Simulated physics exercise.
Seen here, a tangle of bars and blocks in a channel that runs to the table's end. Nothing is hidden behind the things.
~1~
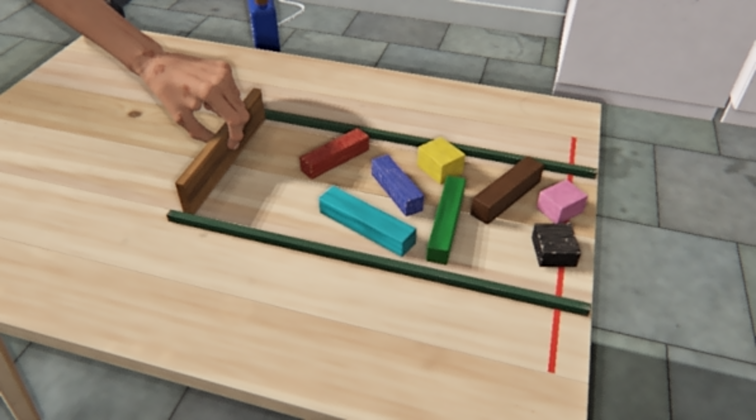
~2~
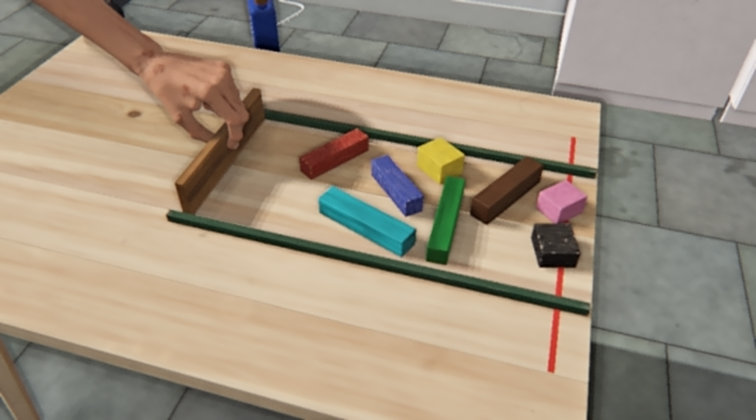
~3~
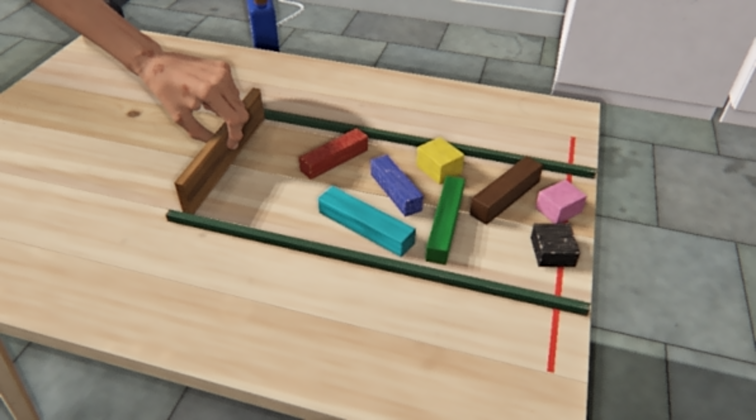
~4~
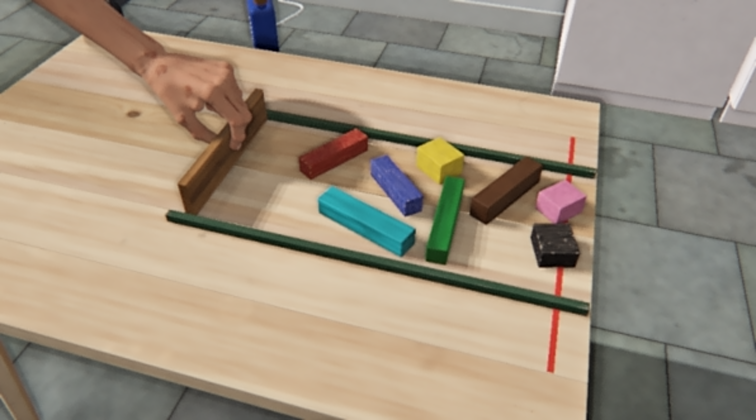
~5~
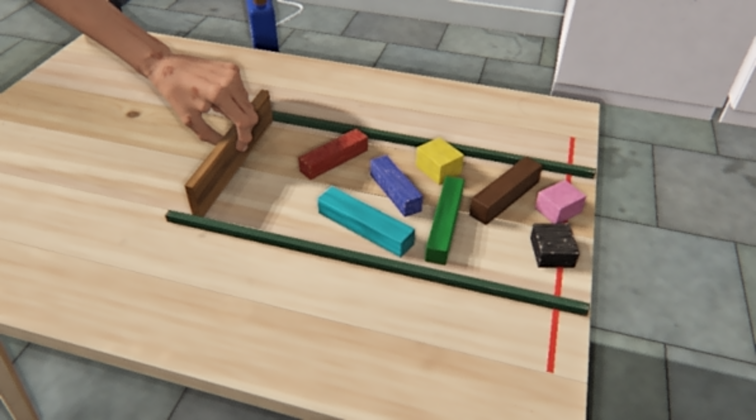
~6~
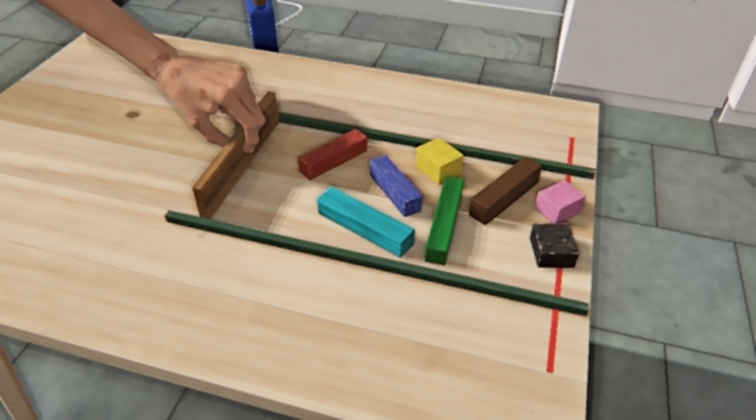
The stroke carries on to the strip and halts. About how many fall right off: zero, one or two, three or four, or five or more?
The number that fall off is five or more.
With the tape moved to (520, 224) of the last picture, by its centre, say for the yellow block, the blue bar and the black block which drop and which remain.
The yellow block stays on, the blue bar is kept, the black block tumbles off.
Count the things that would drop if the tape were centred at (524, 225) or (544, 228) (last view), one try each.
Try by try, 4 and 4.
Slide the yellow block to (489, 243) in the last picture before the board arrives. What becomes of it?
It goes over.
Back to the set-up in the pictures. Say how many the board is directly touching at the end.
In contact: 1.
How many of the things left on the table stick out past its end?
Overhanging: 0.
Soon after, none off yet; pink block at rest near (560, 202); black block at rest near (554, 245); brown stick at rest near (506, 190).
Then, none off yet; pink block moved a little near (579, 204); black block moved a little near (570, 244); brown stick moved a little near (543, 191).
At rest, the number that fall off is five or more; fallen, turquoise stick, blue bar, yellow block, green stick, brown stick, black block and pink block.
